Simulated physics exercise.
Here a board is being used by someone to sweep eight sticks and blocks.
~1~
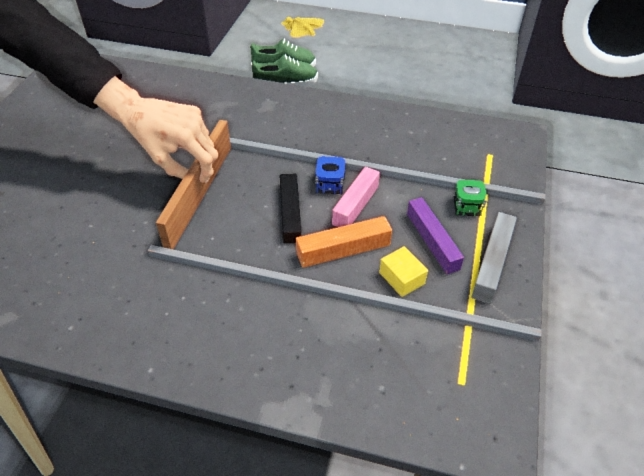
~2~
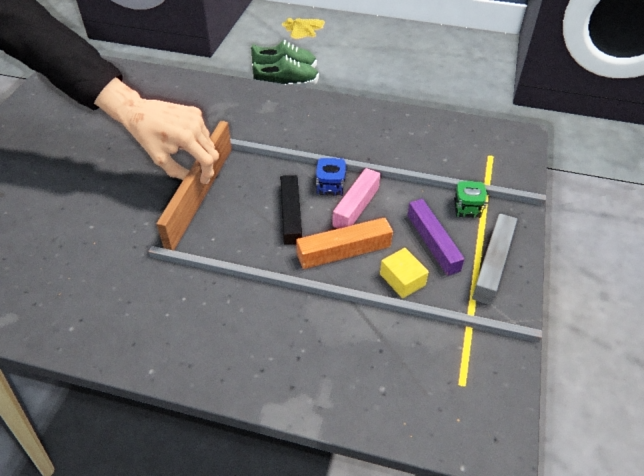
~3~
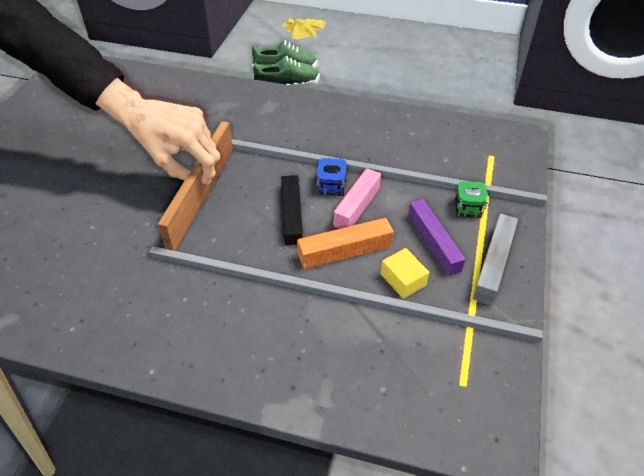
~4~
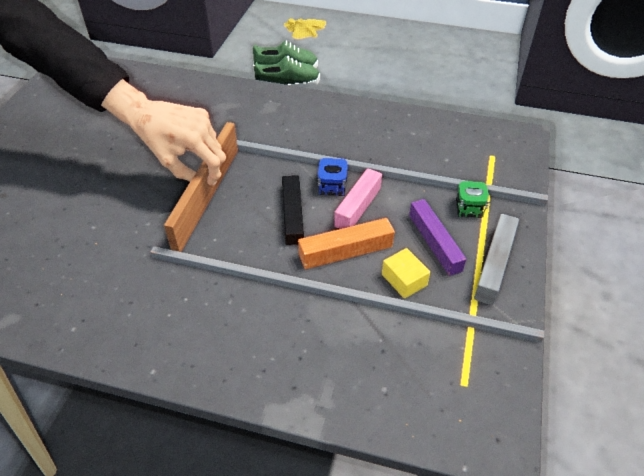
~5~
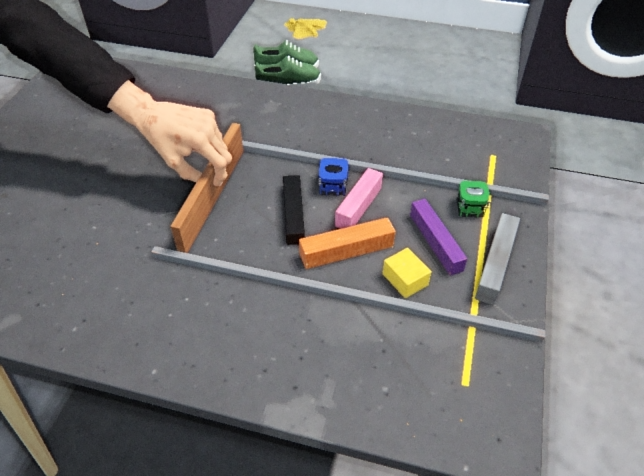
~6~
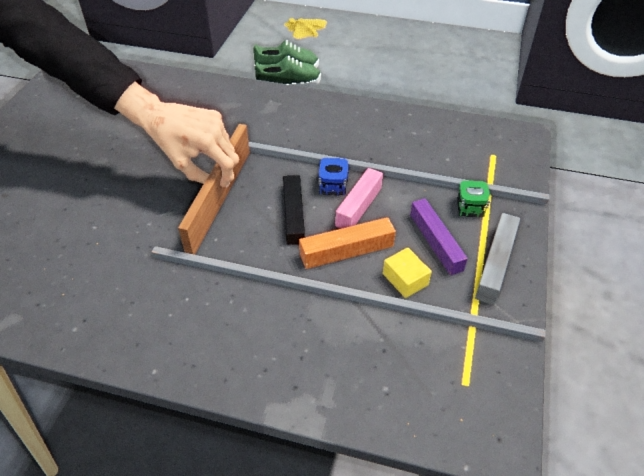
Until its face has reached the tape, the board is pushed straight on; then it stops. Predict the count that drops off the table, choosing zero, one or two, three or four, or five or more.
Lost: Three or four.
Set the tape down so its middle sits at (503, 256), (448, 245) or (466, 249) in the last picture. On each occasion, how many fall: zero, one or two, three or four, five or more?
Number fallen at each tape, in order - either three or four, no fall at all, just one or two.
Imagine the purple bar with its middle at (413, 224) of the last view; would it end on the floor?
The purple bar comes down.
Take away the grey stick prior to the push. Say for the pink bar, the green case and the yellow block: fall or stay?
Well, the pink bar is left in place, the green case topples off and the yellow block is left in place.
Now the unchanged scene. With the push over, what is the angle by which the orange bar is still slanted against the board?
It works out to near 30°.
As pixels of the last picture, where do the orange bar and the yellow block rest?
Result: One at about (514, 281), the other at about (534, 307).
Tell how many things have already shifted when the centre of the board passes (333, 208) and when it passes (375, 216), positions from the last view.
Tally: 4; 6.
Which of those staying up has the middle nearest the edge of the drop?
Yellow block.
Soon after, none off yet; grey stick at rest near (498, 257); green case at rest near (473, 199); purple bar at rest near (437, 235).
Then, none off yet; grey stick at rest near (498, 257); green case moving near (483, 201); purple bar moved a little near (469, 246).
At rest, the number that fall off is three or four; fallen, purple bar, green case and grey stick.
